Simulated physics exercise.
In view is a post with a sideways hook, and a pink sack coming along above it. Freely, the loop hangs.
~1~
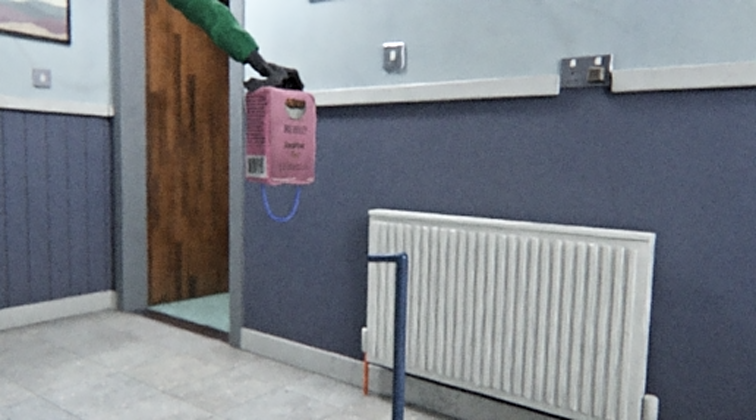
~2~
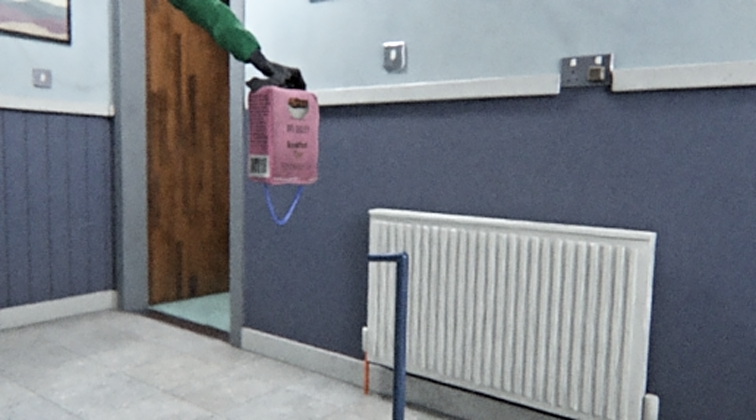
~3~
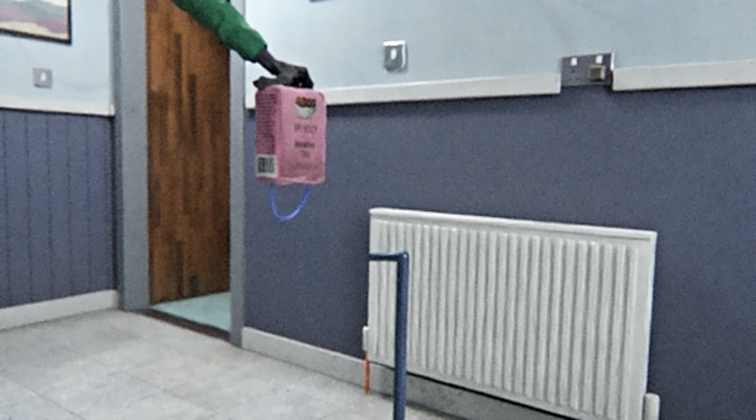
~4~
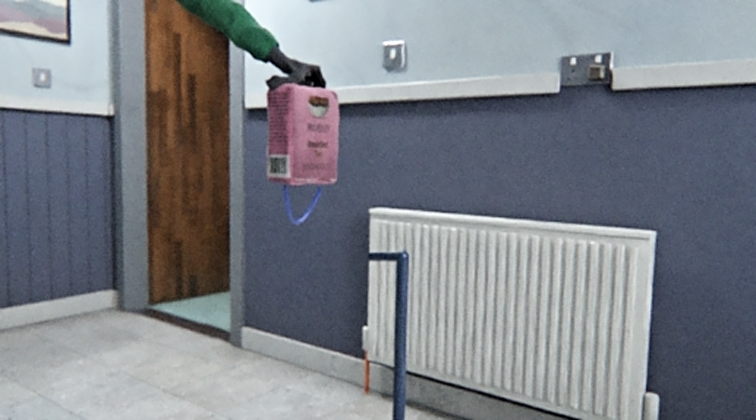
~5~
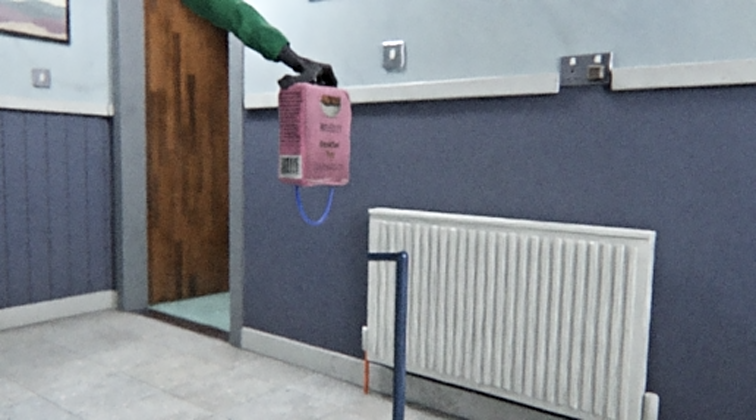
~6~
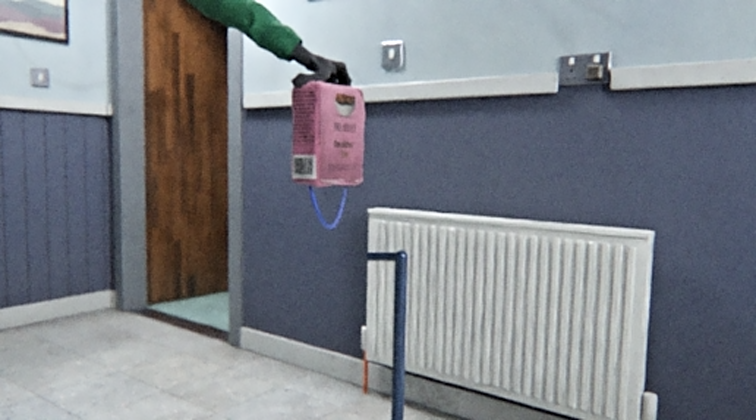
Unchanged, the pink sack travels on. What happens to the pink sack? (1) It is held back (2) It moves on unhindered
It moves on unhindered.
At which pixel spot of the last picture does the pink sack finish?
When everything has stopped, it's close to pixel (539, 134).
Then, 0.36 s later than the last view, sack nearing the post near (369, 135).
Then, 0.92 s later than the last view, sack past the post near (442, 135).
Then, 1.48 s later than the last view, sack past the post near (529, 134).
Finally, sack past the post near (539, 134). The pink sack comes away clean.
